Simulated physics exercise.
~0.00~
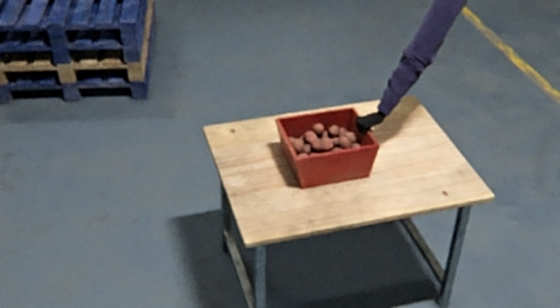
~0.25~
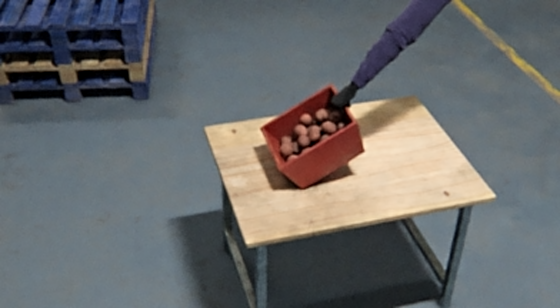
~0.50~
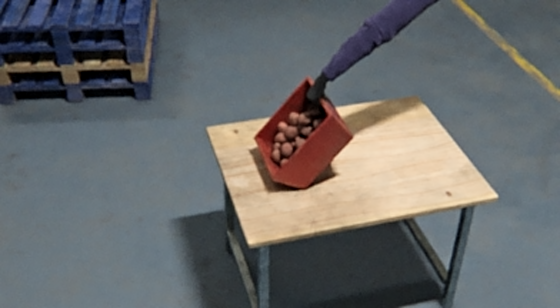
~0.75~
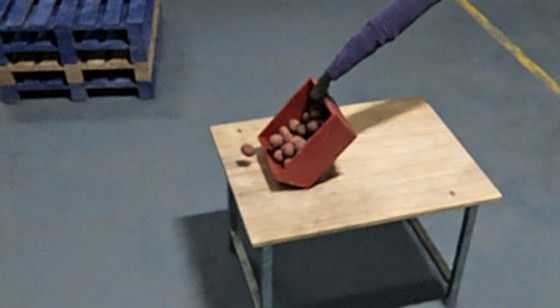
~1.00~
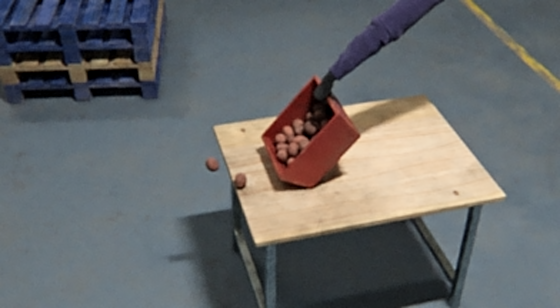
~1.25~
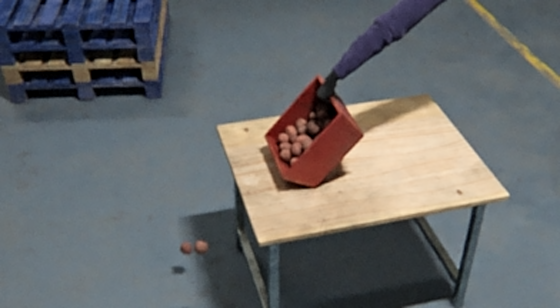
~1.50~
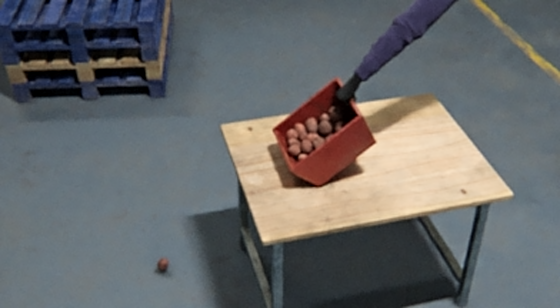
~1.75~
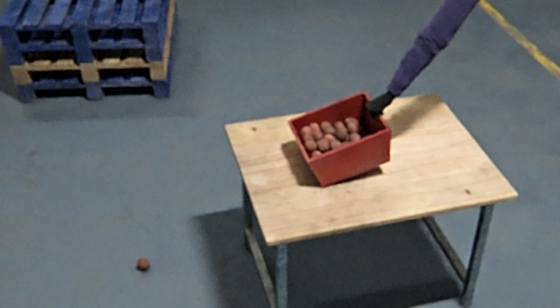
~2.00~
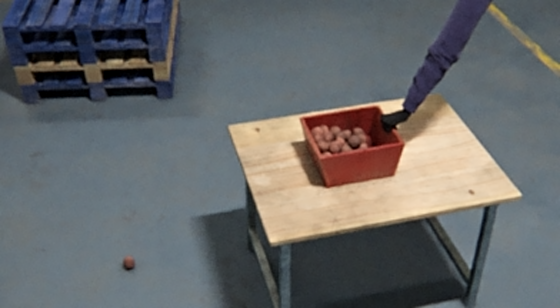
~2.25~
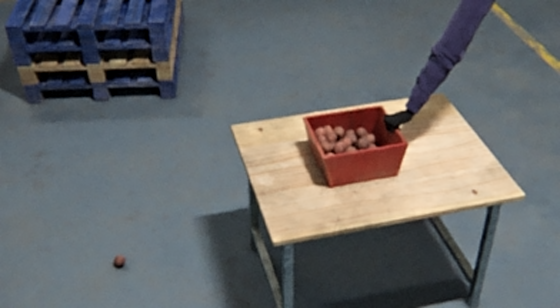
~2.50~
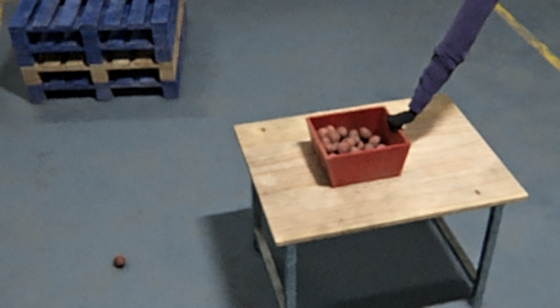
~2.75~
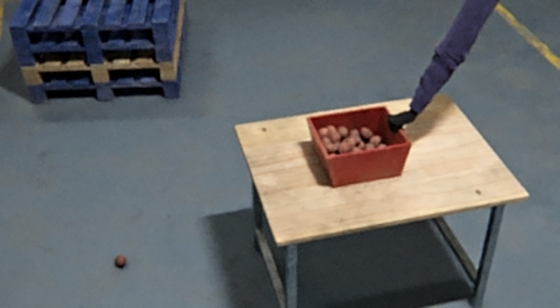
The clip opens on a red box of small reddish potatoes sitting on a wooden-topped table, with a stack of blue pallets behind and a gloved, purple-sleeved arm gripping the box's right side. The arm lifts that side, tipping the box steeply to the left while the potatoes bunch toward its lower end. Two potatoes escape, pass over the table's left edge and drop to the floor. The arm then lowers the box until it rests flat again, as one potato rolls slowly left across the floor. At the end, most potatoes remain in the box, and one lies still on the floor.
